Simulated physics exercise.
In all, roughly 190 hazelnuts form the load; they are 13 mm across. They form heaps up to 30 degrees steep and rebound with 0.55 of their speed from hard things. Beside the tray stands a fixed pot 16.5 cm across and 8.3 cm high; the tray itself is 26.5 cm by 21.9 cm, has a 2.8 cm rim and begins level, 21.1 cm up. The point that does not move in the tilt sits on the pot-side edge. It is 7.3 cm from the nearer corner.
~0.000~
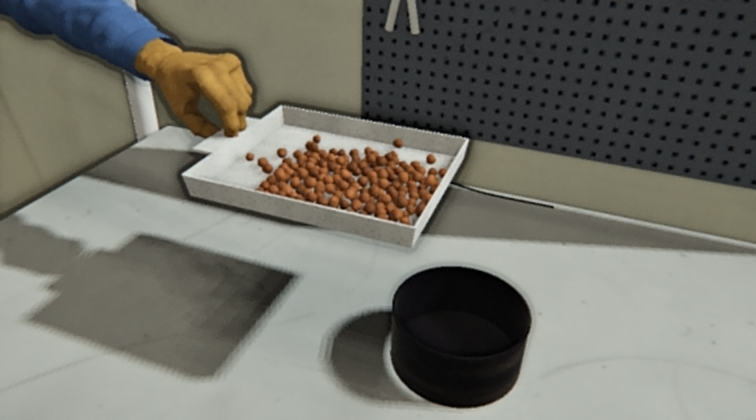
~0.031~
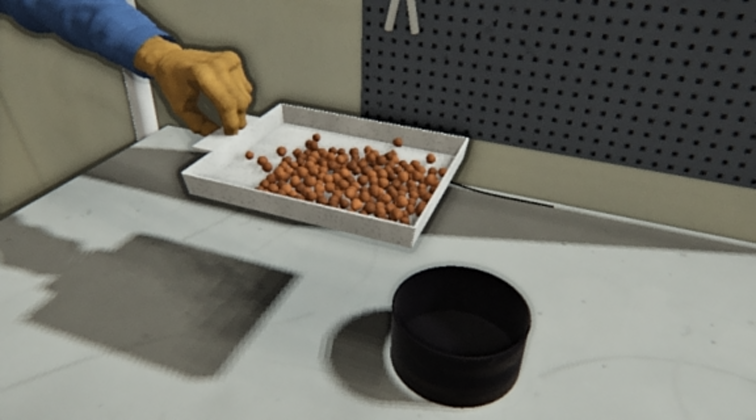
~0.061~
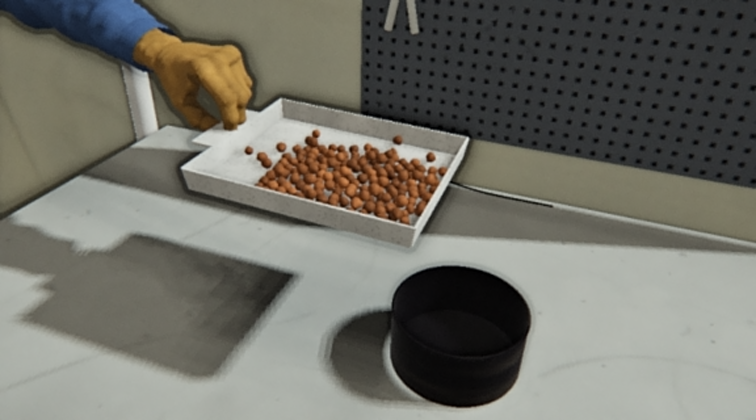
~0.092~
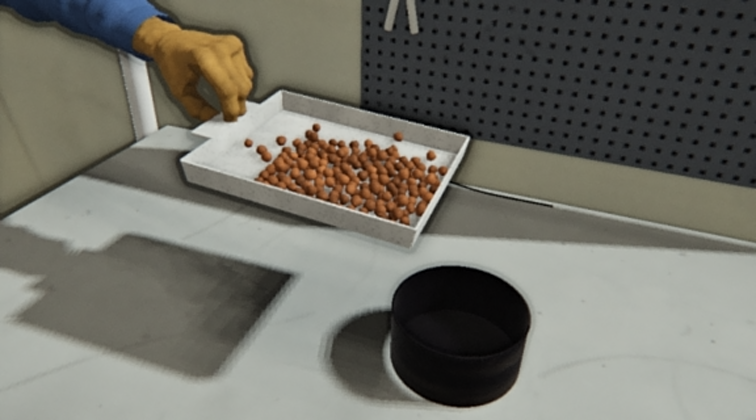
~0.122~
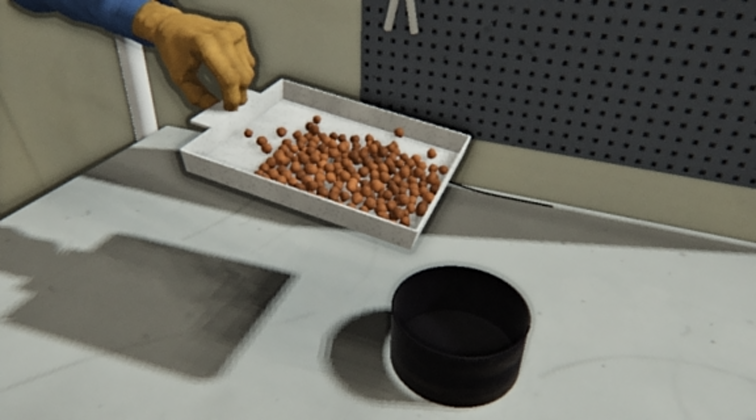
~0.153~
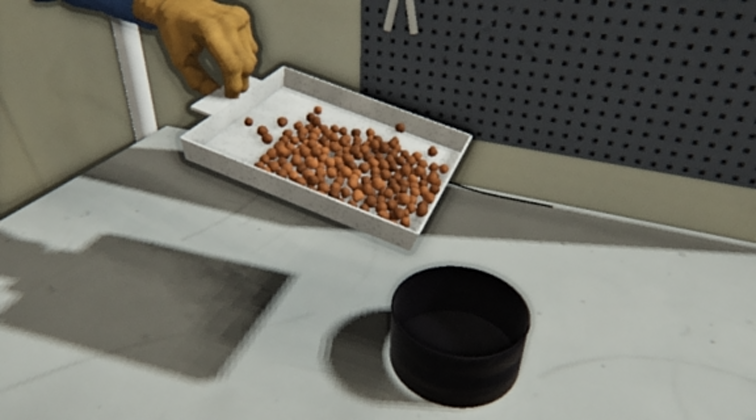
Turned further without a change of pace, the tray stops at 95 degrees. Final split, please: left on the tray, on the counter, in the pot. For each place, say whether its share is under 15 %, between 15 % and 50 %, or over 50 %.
In order: Left on the tray: Small, counter: Medium, pot: Large.
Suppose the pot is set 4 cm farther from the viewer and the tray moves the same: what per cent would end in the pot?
Estimated share: Around 45 in a hundred.
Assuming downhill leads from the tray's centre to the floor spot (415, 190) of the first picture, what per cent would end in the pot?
Roughly 45 % of the pieces.
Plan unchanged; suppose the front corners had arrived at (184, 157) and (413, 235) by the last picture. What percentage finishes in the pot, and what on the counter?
Per cent by place - pot 20, counter 80.
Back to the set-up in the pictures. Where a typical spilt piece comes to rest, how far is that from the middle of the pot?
Distance: Around 22 cm.
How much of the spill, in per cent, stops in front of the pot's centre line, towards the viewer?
Share: Roughly 70 %.
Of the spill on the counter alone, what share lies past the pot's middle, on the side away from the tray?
About 80 %.
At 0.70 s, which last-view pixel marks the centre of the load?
Roughly pixel (430, 168).
After 0.48 s, tilt 53 degrees; the tray holds 100 %, the pot 0 %.
After 0.70 s, tilt 80 degrees; the tray holds 95 %, the pot 0 %.
Then, at 1.03 s, tilt 95 degrees; the tray holds 25 %, the pot 30 %.
At rest (2.4 s), tray 0 %, counter 40 %, pot 60 %.
